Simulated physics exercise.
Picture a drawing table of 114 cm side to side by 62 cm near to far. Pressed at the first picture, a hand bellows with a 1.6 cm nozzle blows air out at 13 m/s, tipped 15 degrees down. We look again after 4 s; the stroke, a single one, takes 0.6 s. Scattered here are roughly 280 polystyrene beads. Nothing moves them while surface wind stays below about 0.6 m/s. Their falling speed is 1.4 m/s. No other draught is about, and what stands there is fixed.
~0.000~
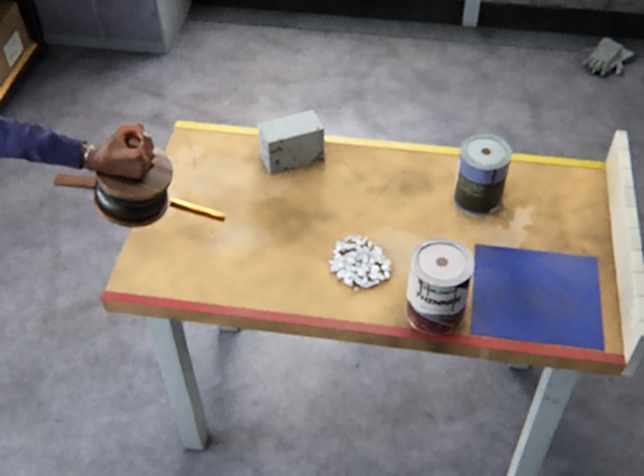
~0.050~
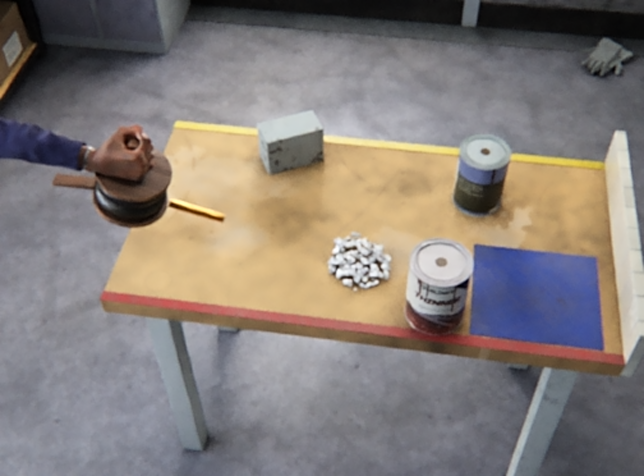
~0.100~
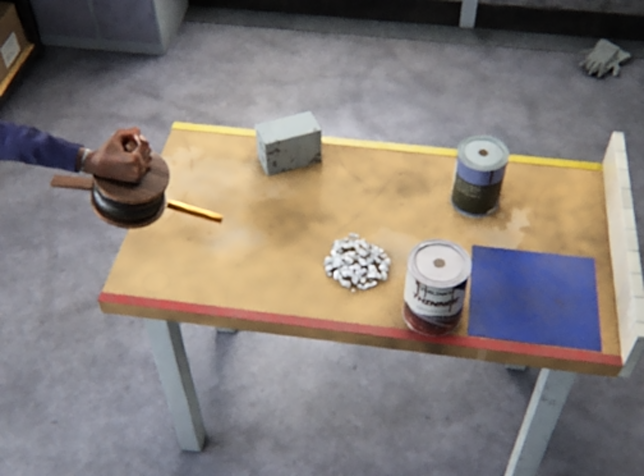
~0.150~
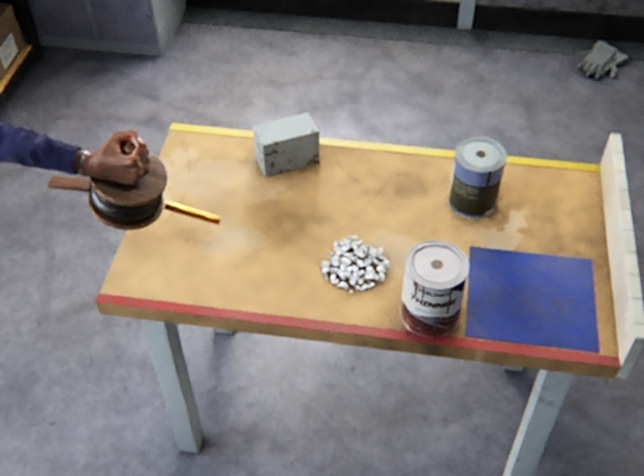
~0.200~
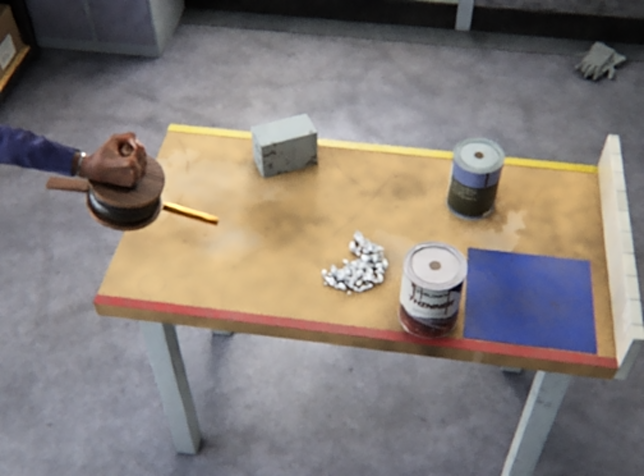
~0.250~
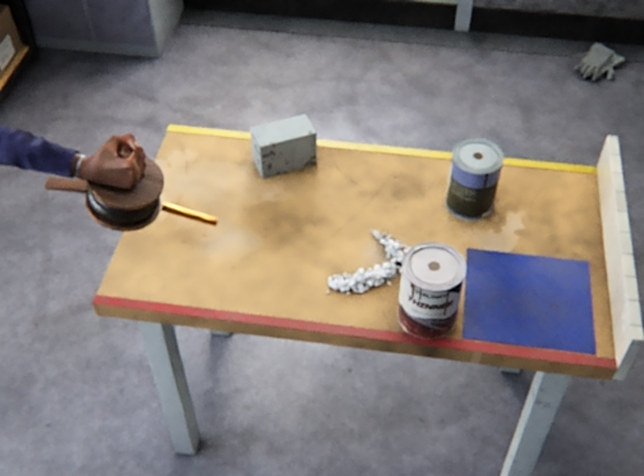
White beads lay still in a small pile on the table while a hand held a bellows at the left, then they scattered toward the right, some spreading out beside the nearer tin.
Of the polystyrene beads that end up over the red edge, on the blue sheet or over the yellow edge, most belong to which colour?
I would say most belong to red.
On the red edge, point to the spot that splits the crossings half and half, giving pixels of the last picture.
About (384, 340).
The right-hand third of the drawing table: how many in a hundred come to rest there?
I'd estimate around 50 per cent.
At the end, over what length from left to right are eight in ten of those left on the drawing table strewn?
Roughly 40 cm.
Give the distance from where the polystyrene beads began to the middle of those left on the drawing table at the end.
I'd say around 55 cm.
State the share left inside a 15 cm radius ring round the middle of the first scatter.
Roughly 3 in a hundred.
After 0.8 s, 71 % are still on the top, 28 % are over the red edge, 15 % on the blue sheet and 0 % over the yellow edge; the middle of those left on the top is near (605, 309).
After 1.3 s, 57 % are still on the top, 42 % are over the red edge, 11 % on the blue sheet and 1 % over the yellow edge; the middle of those left on the top is near (607, 289).
After 2.2 s, 53 % are still on the top, 42 % are over the red edge, 11 % on the blue sheet and 5 % over the yellow edge; the middle of those left on the top is near (607, 298).
After 4.0 s, at the end, 42 % are over the red edge, 11 % on the blue sheet and 5 % over the yellow edge; the middle of those left on the top is near (607, 298).
